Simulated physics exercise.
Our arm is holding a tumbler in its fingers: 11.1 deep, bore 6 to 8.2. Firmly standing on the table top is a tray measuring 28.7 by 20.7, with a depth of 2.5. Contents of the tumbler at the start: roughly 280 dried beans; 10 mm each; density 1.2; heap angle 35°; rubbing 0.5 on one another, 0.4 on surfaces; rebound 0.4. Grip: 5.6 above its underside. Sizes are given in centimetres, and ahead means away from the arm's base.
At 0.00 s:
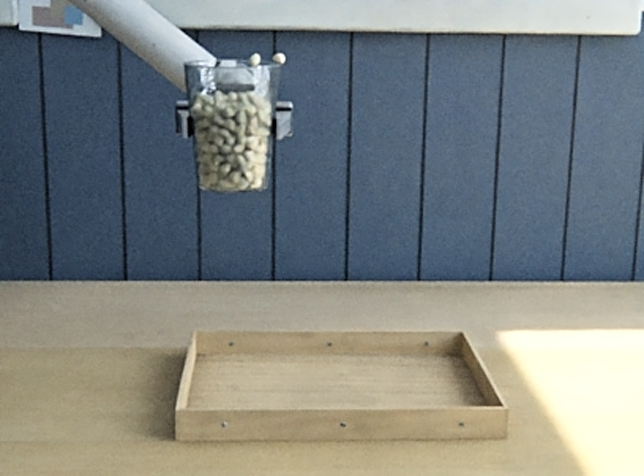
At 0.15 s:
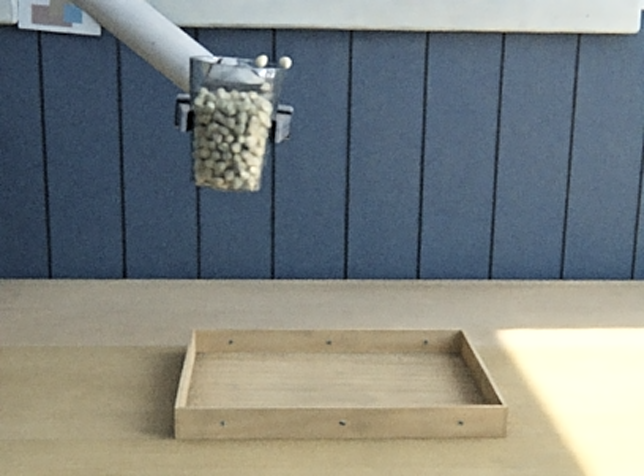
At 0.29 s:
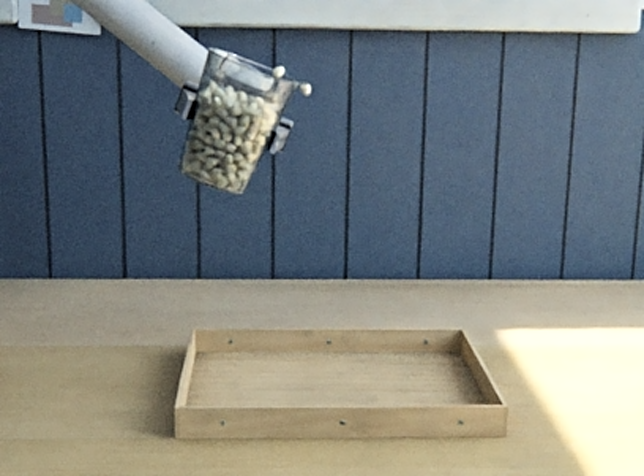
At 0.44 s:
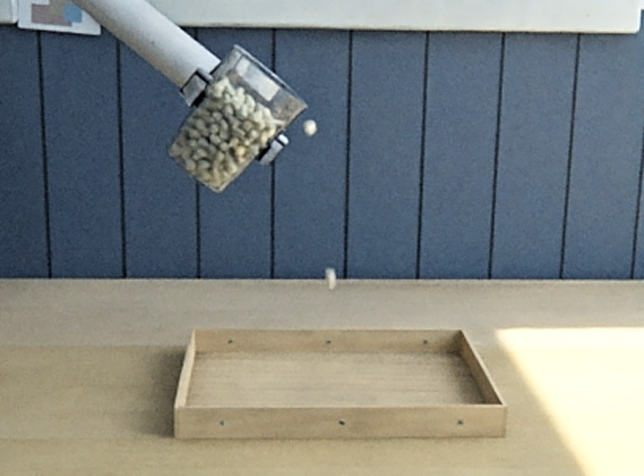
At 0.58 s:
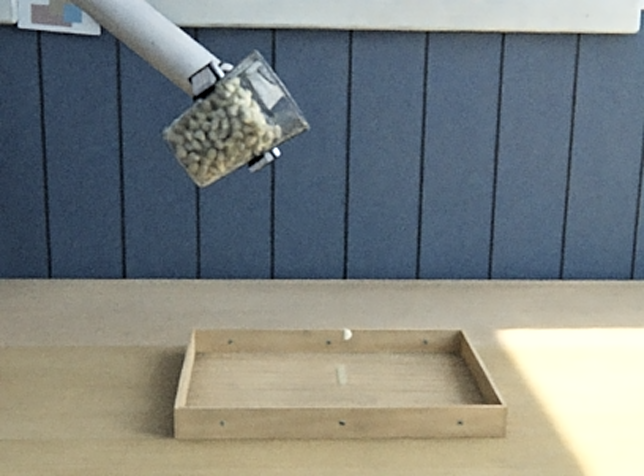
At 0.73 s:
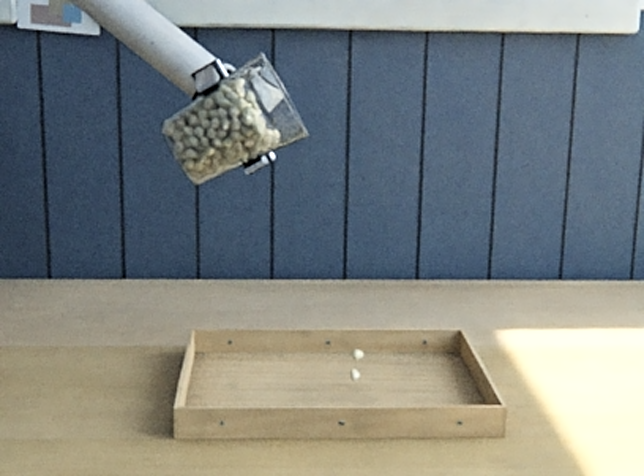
Above a shallow wooden tray on a table, a pale mechanical arm tilted a clear cup full of whitish beans steadily to the right, and two beans dropped into the tray while the rest stayed inside.
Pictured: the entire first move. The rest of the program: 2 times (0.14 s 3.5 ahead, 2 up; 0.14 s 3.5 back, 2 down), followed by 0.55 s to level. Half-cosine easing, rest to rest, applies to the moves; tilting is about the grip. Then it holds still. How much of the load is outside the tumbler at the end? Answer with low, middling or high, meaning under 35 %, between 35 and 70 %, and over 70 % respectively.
Low.
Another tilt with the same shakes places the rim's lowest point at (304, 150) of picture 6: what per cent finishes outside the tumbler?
It comes out near 40 percent.
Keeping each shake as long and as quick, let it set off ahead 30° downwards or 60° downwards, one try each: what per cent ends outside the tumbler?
First try some 0 %, second try some 0 %.
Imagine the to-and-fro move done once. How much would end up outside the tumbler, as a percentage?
Result: Approximately 10 per cent.
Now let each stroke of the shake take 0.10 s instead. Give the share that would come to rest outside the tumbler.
It would be some 40 %.
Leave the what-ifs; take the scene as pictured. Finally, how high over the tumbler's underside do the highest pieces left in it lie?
Top of the fill: Near 10.5 cm.
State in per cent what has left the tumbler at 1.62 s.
I'd put it at some 15 percent.
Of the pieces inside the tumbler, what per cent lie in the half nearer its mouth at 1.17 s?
Estimate: Around 50 %.
By 1.17 s, tilted 60° forward, highest piece 30 above the table; 260 in the tumbler, 19 in the tray, 4 in flight or on a rim.
By 1.62 s, tilted 21° forward, highest piece 31 above the table; 238 in the tumbler, 45 in the tray.
By 2.04 s, level, highest piece 31 above the table; 238 in the tumbler, 45 in the tray.
By 3.09 s, level, highest piece 31 above the table; 238 in the tumbler, 45 in the tray.
Final count, 238 in the tumbler, 45 in the tray. That is 16 % outside the tumbler.
